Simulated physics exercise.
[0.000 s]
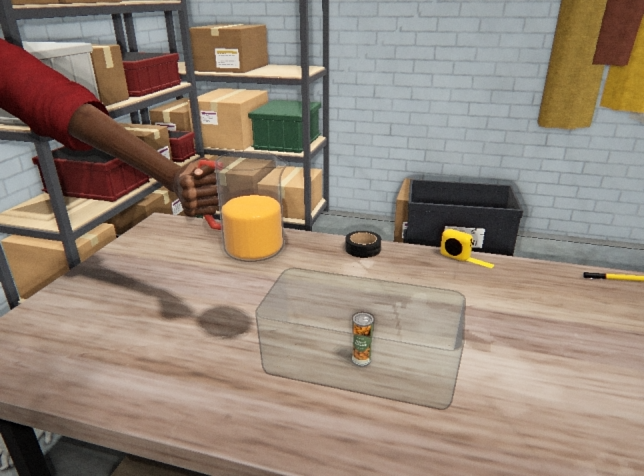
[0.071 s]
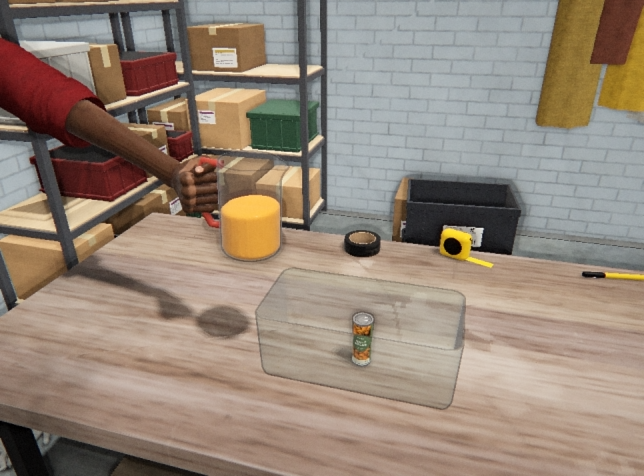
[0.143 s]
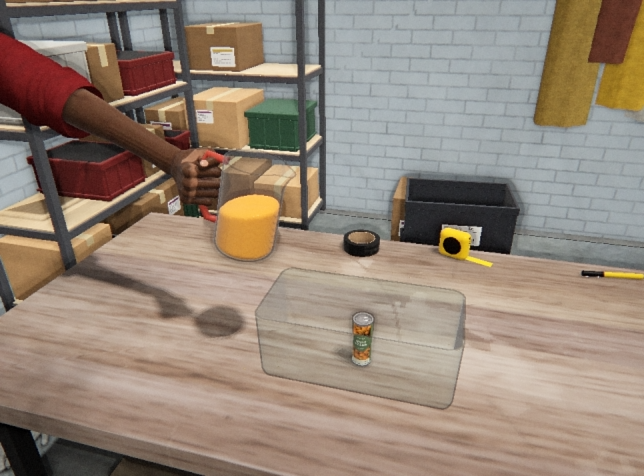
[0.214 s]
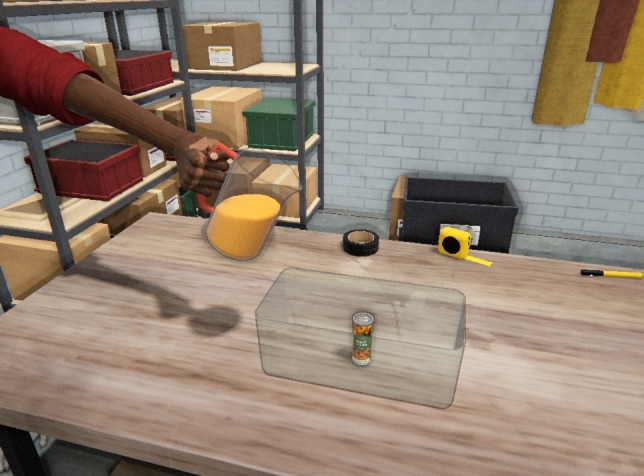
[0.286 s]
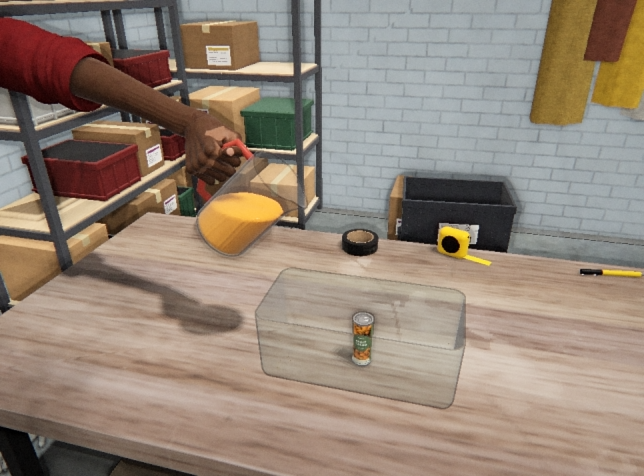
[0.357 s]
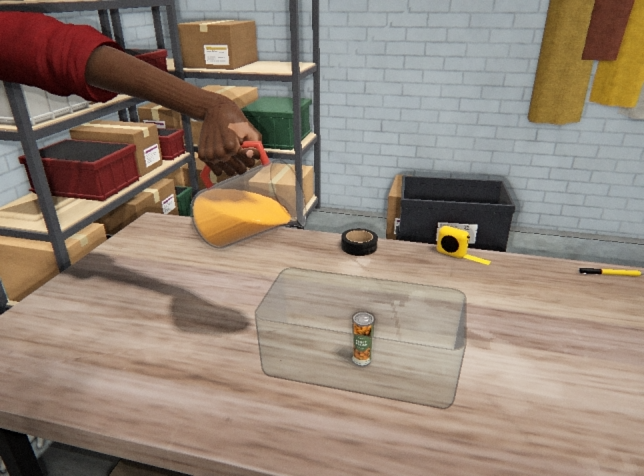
A jug of orange juice, gripped by its red handle in the hand of a red-sleeved arm at left, tilts steadily rightward, the juice shifting toward its rim. Below it, a clear rectangular basin with a small orange-and-green tin stands on a wooden table, with black tape and a yellow tape measure behind. The fixed, slightly raised view shows a storeroom with laden shelves and a pale brick wall.
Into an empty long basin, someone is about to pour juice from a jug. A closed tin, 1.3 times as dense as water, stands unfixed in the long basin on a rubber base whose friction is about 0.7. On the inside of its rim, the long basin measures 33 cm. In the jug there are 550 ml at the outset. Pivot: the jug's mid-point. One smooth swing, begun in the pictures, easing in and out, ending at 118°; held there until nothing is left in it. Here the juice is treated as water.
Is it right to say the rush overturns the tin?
Still erect.
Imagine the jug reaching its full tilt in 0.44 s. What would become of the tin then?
In that case the tin stays vertical.
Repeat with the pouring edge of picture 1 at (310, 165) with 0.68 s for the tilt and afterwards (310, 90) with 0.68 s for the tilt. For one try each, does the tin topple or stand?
Trial 1 - tin tips; trial 2 - tin stays standing.
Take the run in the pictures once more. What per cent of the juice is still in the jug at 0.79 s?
About 12 percent.
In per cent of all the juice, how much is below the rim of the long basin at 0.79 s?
Close to 74 in a hundred.
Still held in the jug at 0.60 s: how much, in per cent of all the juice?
I'd estimate some 60 % remains.
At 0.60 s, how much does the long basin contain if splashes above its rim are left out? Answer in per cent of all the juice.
I'd estimate some 12 percent of the liquid.
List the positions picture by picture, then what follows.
In the first frame, it leans 0°; its right rim is at (287, 165); the juice meets the walls at (226, 202) and (279, 208); the long basin's rim runs from (271, 290) to (464, 321); the tin's top is at (363, 321).
In the second frame, it leans 3°; its right rim is at (289, 167); the juice meets the walls at (225, 203) and (279, 207).
In the third frame, it leans 12°; its right rim is at (296, 175); the juice meets the walls at (224, 204) and (279, 207).
In the fourth frame, it leans 27°; its right rim is at (303, 189); the juice meets the walls at (217, 208) and (280, 208).
In the fifth frame, it leans 45°; its right rim is at (308, 207); the juice meets the walls at (207, 204) and (283, 210).
In the sixth frame, it leans 64°; its right rim is at (306, 226); the juice meets the walls at (201, 192) and (290, 216).
After 0.60 s the tilt is 114° and 59 per cent is still to pour; the tin stands where it began.
After 0.79 s the tilt is 118° and 11 per cent is still to pour; the tin stands where it began.
After 0.97 s the tilt is 118° and 0 per cent is still to pour; the tin stands where it began.
After 1.18 s the tilt is 118° and 0 per cent is still to pour; the tin stands where it began.
In the end the tin stands where it began.
